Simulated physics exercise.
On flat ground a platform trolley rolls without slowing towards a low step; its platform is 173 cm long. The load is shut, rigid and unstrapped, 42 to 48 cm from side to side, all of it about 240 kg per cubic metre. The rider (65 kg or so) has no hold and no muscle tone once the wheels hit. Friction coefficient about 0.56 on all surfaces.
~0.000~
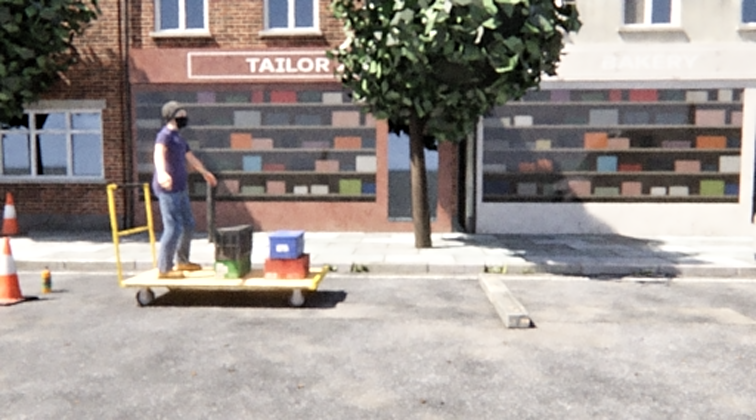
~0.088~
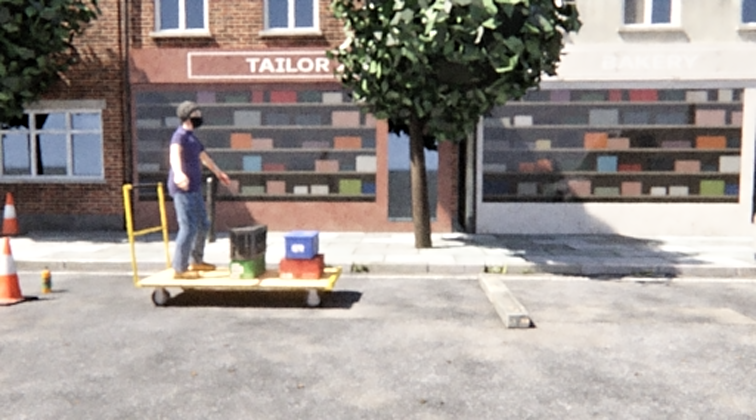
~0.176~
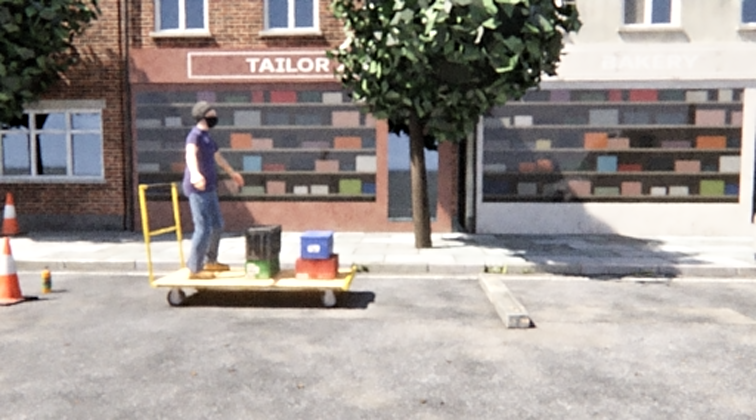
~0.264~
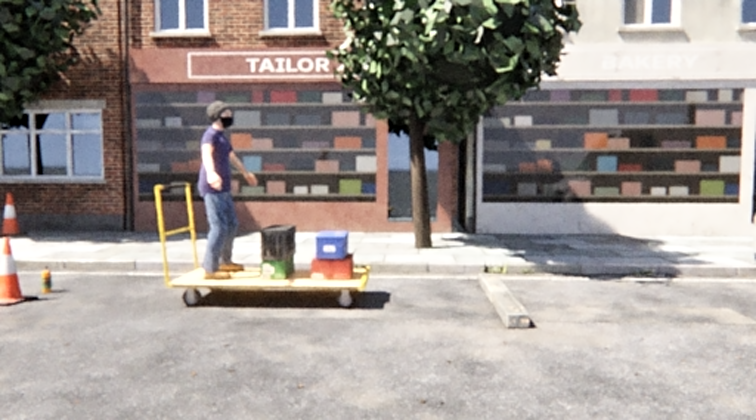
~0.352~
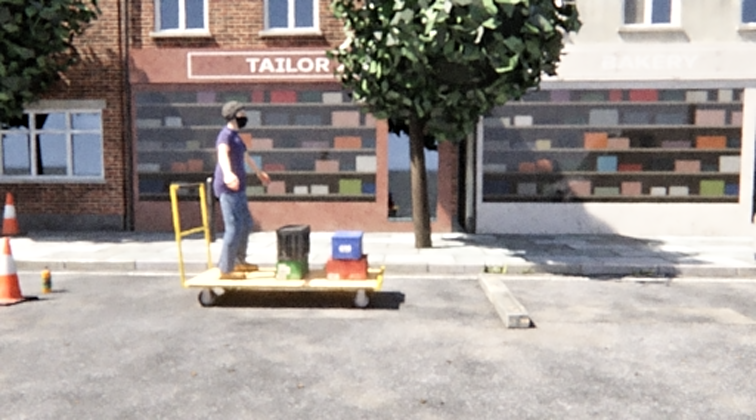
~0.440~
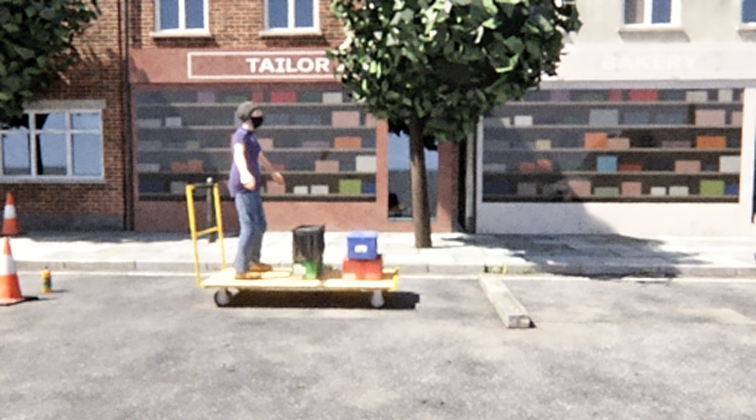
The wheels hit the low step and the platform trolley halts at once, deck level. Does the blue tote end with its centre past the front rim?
In the end the blue tote goes over the front rim.
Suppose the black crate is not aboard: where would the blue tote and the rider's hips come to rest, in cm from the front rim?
Then blue 50 past, hips 80 behind.
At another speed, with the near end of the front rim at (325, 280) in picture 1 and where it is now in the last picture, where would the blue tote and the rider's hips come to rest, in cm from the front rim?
In that case blue 30 past, hips 120 behind.
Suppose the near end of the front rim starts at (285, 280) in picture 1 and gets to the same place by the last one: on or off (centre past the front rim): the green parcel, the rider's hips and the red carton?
In that case green on, hips on, red on.
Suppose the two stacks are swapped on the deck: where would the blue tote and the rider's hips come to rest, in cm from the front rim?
In that case blue 50 behind, hips 80 behind.
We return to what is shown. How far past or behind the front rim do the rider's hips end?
Some 70 cm behind it.
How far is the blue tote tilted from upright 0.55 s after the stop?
About 30°.
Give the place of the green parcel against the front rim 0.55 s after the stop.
About 60 cm behind the rim.
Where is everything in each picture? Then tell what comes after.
In the first frame, blue tote (287, 244), green parcel (234, 266), rim corner (314, 285); 168 cm short of the stop.
In the second frame, blue tote (302, 245), green parcel (248, 266), rim corner (330, 285); 154 cm short of the stop.
In the third frame, blue tote (318, 245), green parcel (263, 266), rim corner (346, 285); 140 cm short of the stop.
In the fourth frame, blue tote (333, 245), green parcel (278, 266), rim corner (363, 285); 125 cm short of the stop.
In the fifth frame, blue tote (348, 245), green parcel (293, 266), rim corner (379, 286); 111 cm short of the stop.
In the sixth frame, blue tote (363, 245), green parcel (308, 266), rim corner (395, 286); 96 cm short of the stop. Speed about 1.6 m/s.
After 1.03 s the deck stops.
After 1.28 s the blue tote is 7 cm behind the rim, tilted 5°, near (493, 246) in the last picture's view.
After 1.58 s the blue tote is 0 cm behind the rim, tilted 25°, near (501, 246) in the last picture's view.
After 2.03 s the blue tote is 47 cm past the rim, tilted 95°, near (554, 291) in the last picture's view.
After 3.5 s, past the rim, black crate and blue tote; behind it, red carton, green parcel and the rider's hips.
